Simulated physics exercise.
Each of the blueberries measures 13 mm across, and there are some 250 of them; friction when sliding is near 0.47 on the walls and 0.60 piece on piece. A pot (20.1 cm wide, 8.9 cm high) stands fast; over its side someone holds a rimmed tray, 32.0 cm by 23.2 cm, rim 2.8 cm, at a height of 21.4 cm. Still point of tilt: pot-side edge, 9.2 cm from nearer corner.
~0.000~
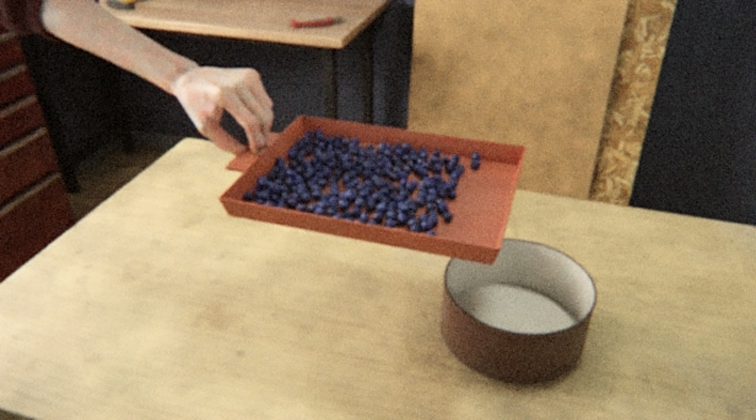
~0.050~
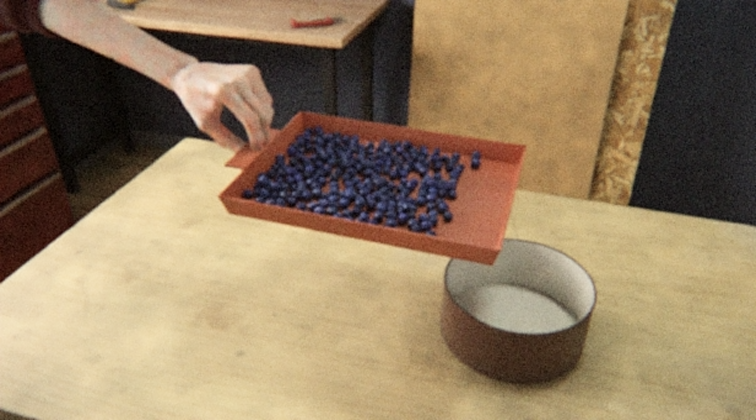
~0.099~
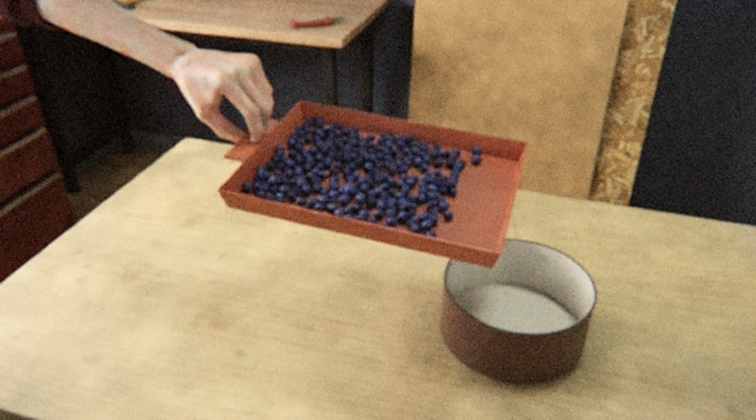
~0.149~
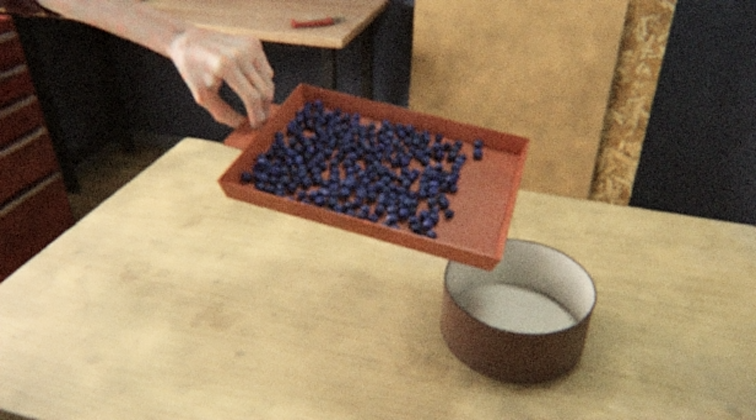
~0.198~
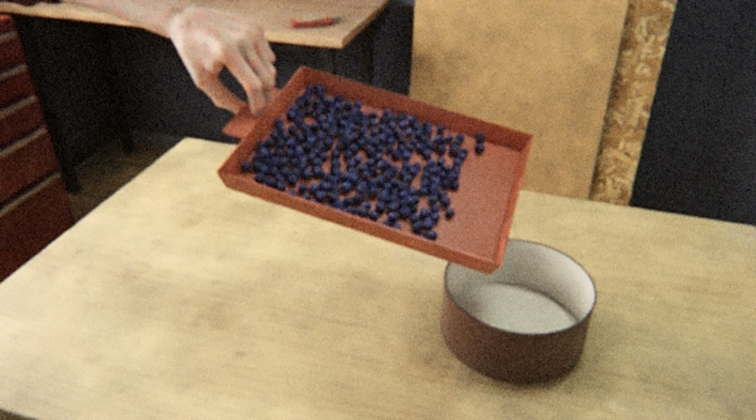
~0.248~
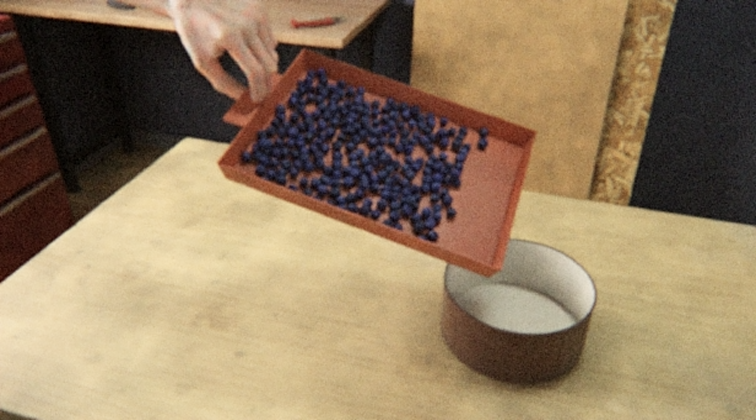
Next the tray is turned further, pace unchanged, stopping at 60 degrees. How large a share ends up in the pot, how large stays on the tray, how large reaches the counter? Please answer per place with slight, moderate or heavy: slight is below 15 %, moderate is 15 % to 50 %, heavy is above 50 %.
Per place: Pot slight, left on the tray heavy, counter moderate.
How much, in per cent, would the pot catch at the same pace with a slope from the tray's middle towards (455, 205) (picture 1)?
My best guess is some 15 per cent.
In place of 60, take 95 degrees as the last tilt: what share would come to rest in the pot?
Roughly 0 %.
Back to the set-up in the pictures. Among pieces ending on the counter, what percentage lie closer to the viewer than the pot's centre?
About 100 per cent.
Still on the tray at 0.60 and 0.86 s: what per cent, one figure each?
I'd say roughly 100, then roughly 80.
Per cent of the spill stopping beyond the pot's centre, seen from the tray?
Some 80 per cent.
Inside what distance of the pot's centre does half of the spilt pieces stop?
Some 20 cm, give or take.
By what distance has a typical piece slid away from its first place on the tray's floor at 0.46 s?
By then it sits near 4 cm from where it began.
After 0.46 s, tilt 40 degrees; the tray holds 100 %, the pot 0 %.
After 0.60 s, tilt 55 degrees; the tray holds 100 %, the pot 0 %.
Then, at 0.86 s, tilt 60 degrees; the tray holds 80 %, the pot 0 %.
In the end, at 1.8 s, pot 0 %, tray 65 %, counter 35 %.
